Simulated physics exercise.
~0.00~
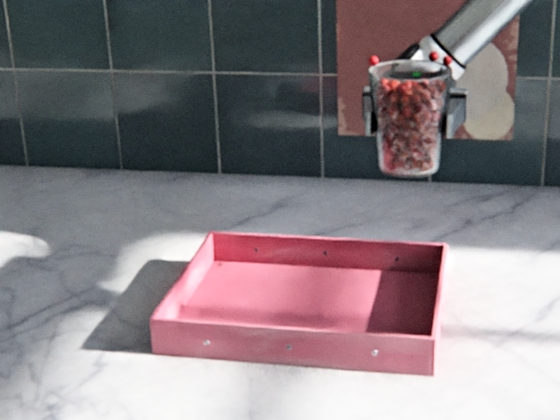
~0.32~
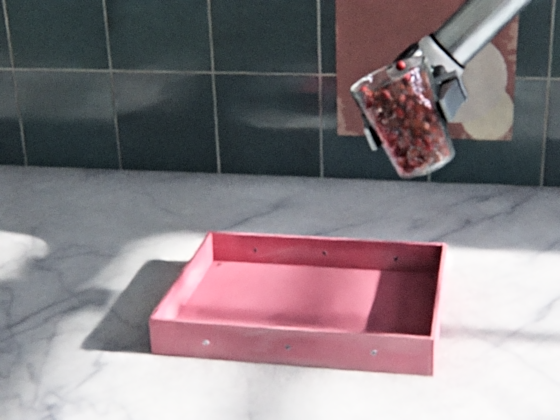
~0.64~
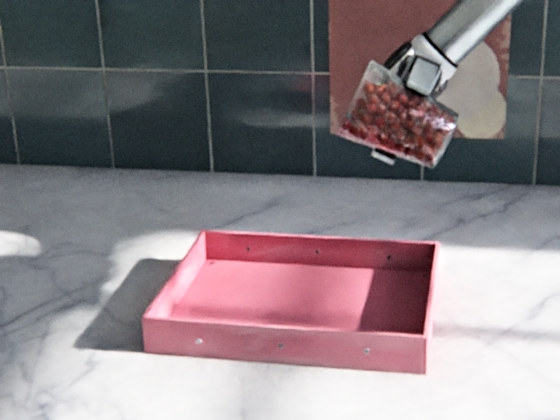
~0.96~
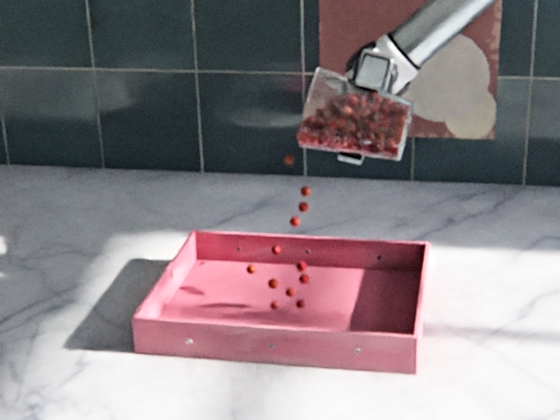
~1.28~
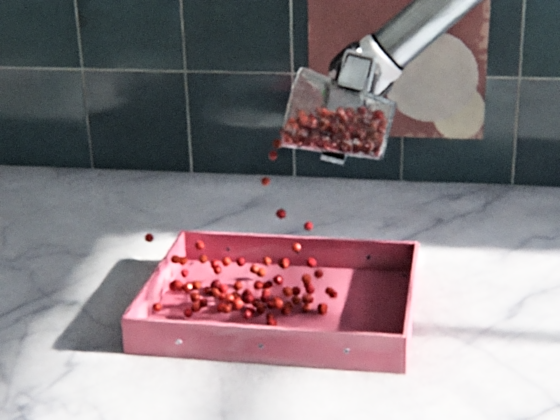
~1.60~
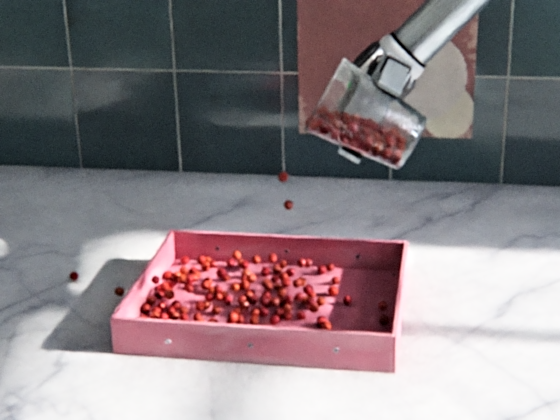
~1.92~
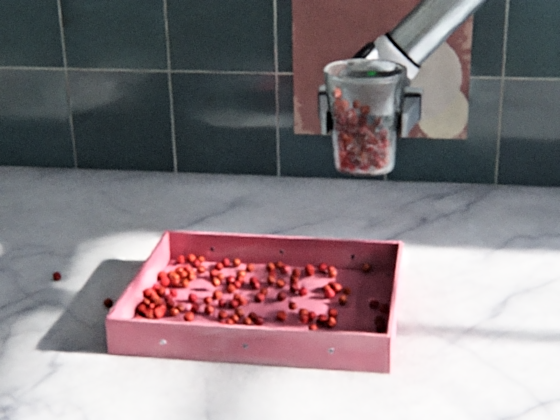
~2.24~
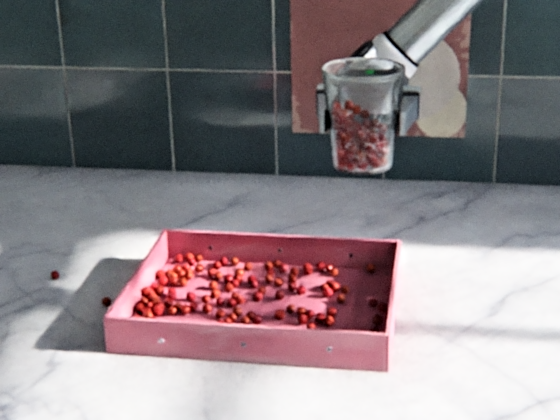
On a marble counter before dark green tiles, a robot arm tips a clear cup of small red beads, pouring many into a pink tray while a couple land outside, then turns the cup upright with some beads still inside.
